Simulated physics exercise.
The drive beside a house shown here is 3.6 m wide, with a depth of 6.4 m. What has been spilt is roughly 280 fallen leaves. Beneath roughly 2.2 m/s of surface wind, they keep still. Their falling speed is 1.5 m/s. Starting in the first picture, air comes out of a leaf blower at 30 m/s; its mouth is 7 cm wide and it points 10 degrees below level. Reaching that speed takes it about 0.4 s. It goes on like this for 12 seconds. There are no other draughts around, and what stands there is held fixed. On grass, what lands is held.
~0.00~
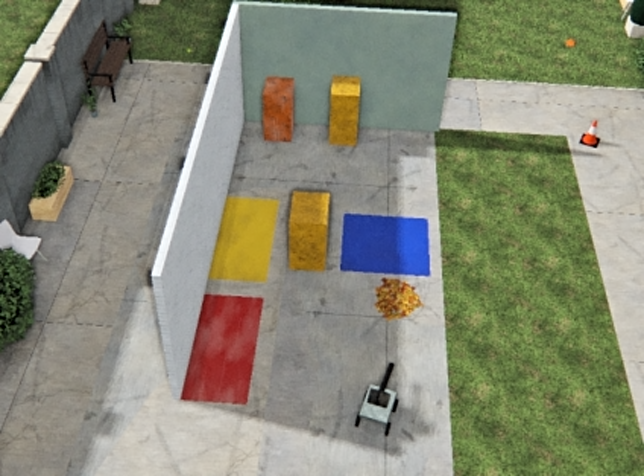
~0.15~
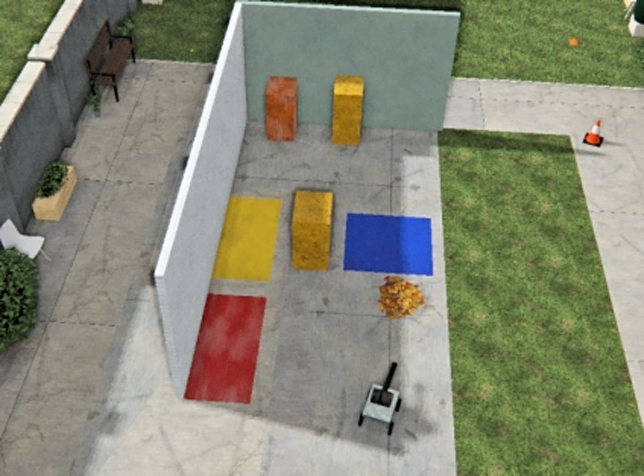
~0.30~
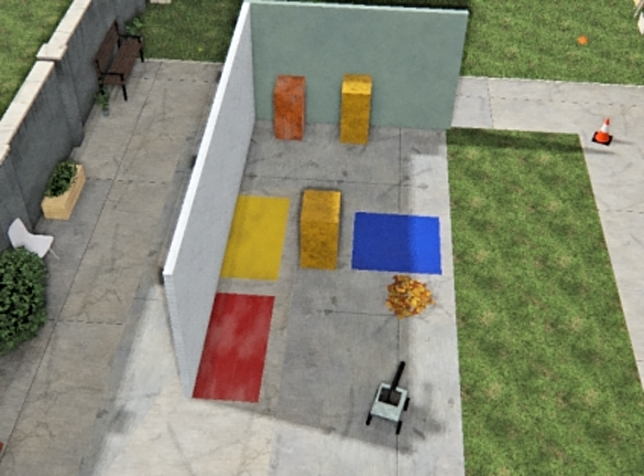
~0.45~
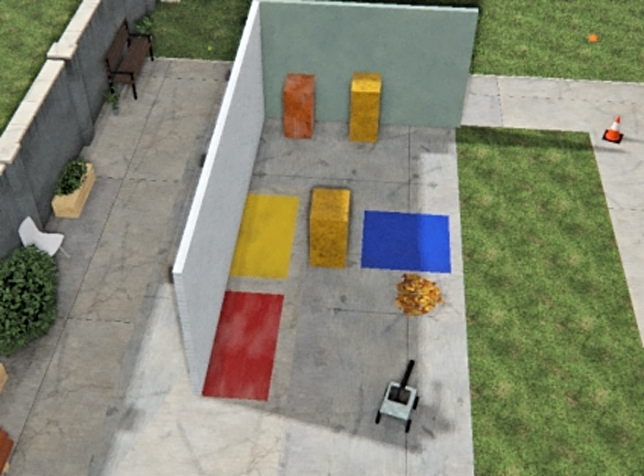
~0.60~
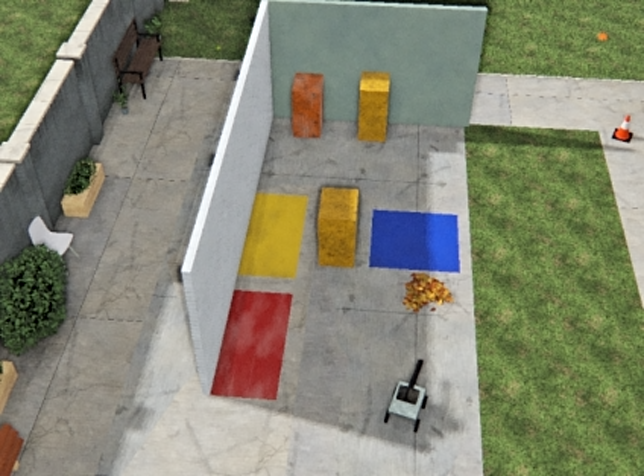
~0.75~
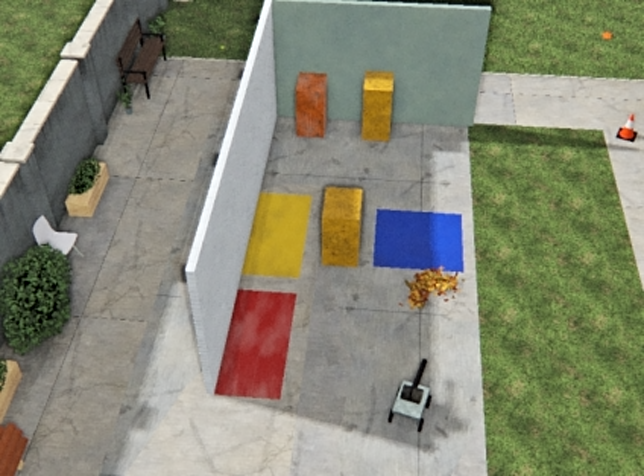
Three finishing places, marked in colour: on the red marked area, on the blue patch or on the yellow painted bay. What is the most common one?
It is the blue one.
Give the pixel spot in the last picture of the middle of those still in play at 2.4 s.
Around pixel (425, 228).
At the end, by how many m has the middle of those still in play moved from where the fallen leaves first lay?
I'd say around 2.0 m.
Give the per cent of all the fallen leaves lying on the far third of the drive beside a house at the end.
Roughly 40 in a hundred.
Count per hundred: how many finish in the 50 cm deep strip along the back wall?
Share: Approx. 0 %.
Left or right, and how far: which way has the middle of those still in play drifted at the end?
Leftward, by about 0.2 m.
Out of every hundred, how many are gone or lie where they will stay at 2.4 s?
Estimated share: Close to 15 per cent.
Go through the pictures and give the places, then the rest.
In the first picture, the middle of the fallen leaves is near (396, 299), none has stirred yet and the mouth of the leaf blower is at (392, 365).
In the second picture, the middle of the fallen leaves is near (399, 294), none has stirred yet, the red marked area is centred on (228, 345), the blue patch is centred on (389, 243) and the yellow painted bay is centred on (248, 237).
In the third picture, the middle of the fallen leaves is near (407, 293), none has stirred yet, the top of a bin is at (321, 206) and the top of a bin is at (357, 84).
In the fourth picture, the middle of the fallen leaves is near (416, 292) and none has stirred yet.
In the fifth picture, the middle of the fallen leaves is near (425, 292), the farthest in sight from the leaf blower is at (414, 275) and about 15 % have left their places.
In the sixth picture, the middle of the fallen leaves is near (425, 286), the farthest in sight from the leaf blower is at (442, 268) and about 45 % have left their places.
After 2.4 s the count stands so, 0 % are on the red marked area, 41 % on the blue patch and 0 % on the yellow painted bay; the middle of those still in play is near (425, 228).
After 3.8 s the count stands so, 0 % are on the red marked area, 37 % on the blue patch and 0 % on the yellow painted bay; the middle of those still in play is near (423, 220).
After 6.6 s the count stands so, 0 % are on the red marked area, 31 % on the blue patch and 0 % on the yellow painted bay; the middle of those still in play is near (420, 208).
After 12.0 s, at the end, 0 % are on the red marked area, 27 % on the blue patch and 0 % on the yellow painted bay; the middle of those still in play is near (421, 207).
